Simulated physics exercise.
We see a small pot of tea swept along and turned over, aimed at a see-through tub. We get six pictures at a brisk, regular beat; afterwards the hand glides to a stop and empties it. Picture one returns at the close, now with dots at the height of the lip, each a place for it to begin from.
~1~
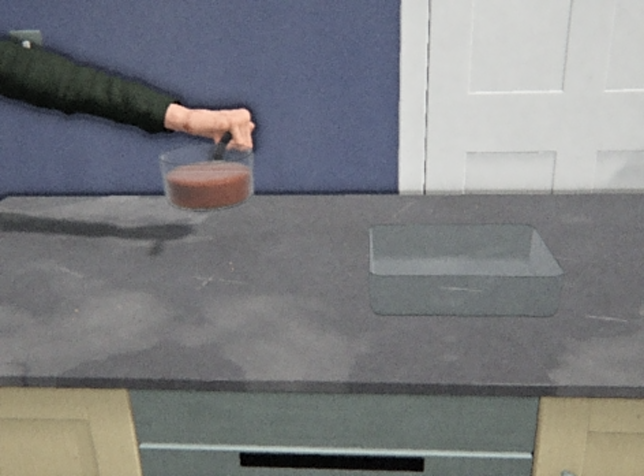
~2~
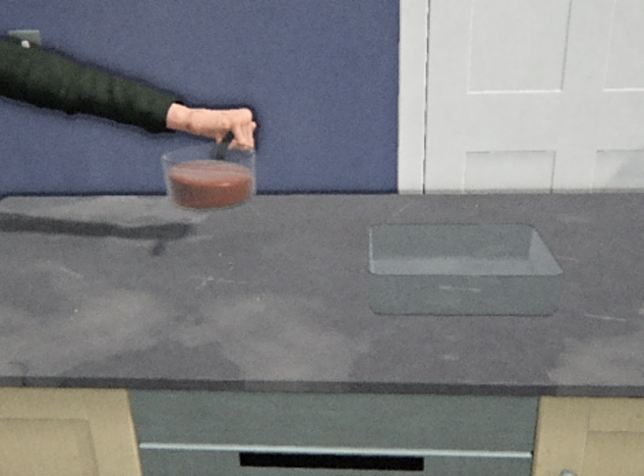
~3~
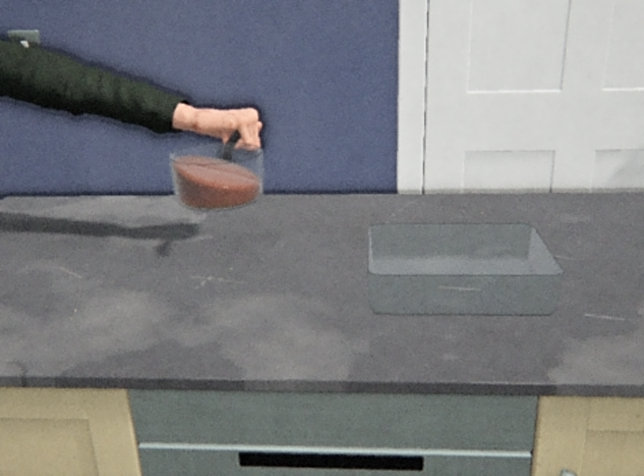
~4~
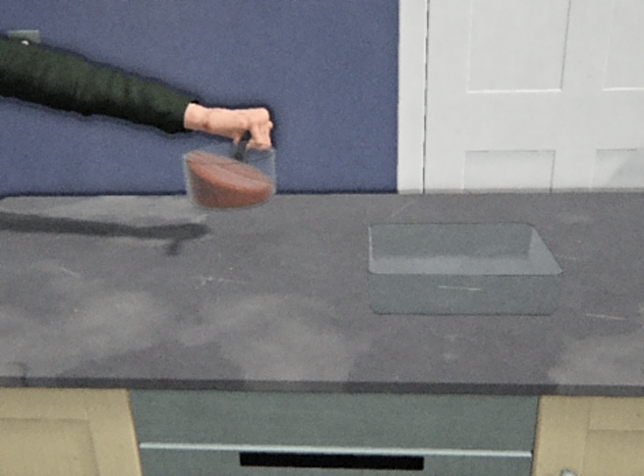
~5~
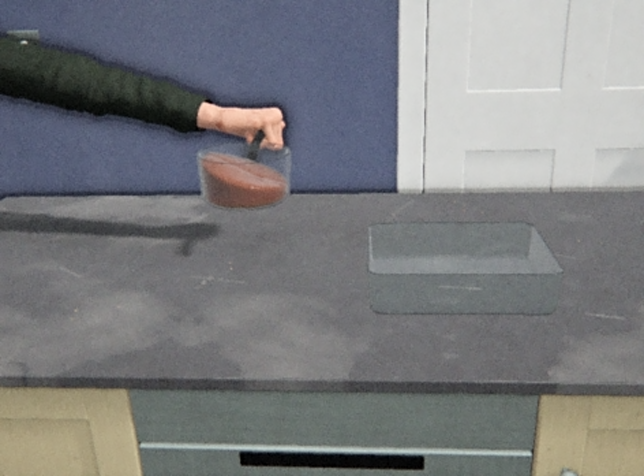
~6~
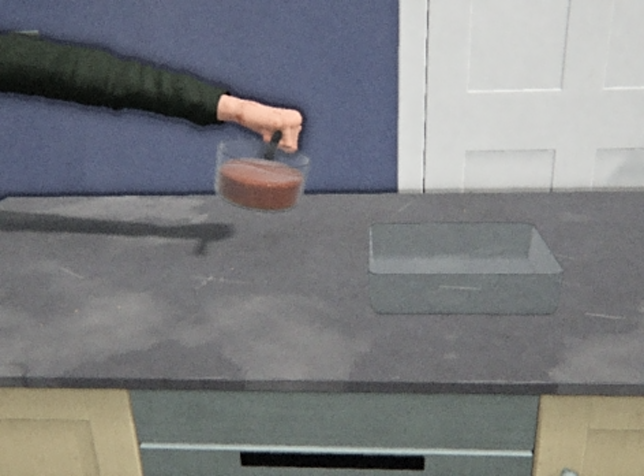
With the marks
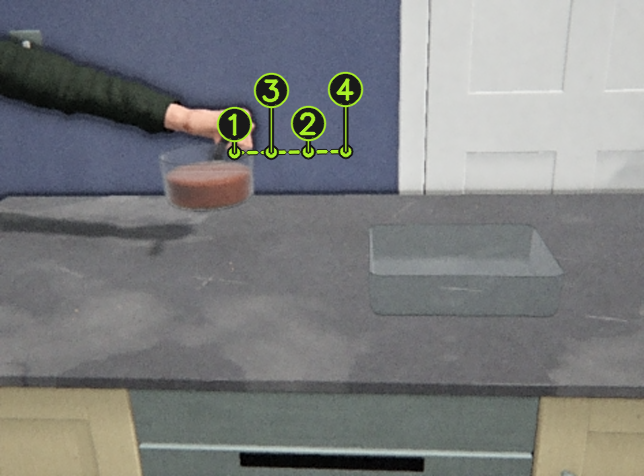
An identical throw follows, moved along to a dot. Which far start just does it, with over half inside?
Use spot 3.
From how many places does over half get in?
Three of them.
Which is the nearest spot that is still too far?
Here it is spot 1.
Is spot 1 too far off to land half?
Yes.
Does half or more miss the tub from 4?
No.
In lime, 1 at (234, 152); 2 at (308, 151); 3 at (271, 152); 4 at (345, 151).
For spot 1, about 31 % lands in the tub, 65 % falls short and 5 % goes beside or beyond.
For spot 2, about 82 % lands in the tub, 2 % falls short and 16 % goes beside or beyond.
For spot 3, about 65 % lands in the tub, 23 % falls short and 12 % goes beside or beyond.
For spot 4, about 74 % lands in the tub, 4 % falls short and 22 % goes beside or beyond.
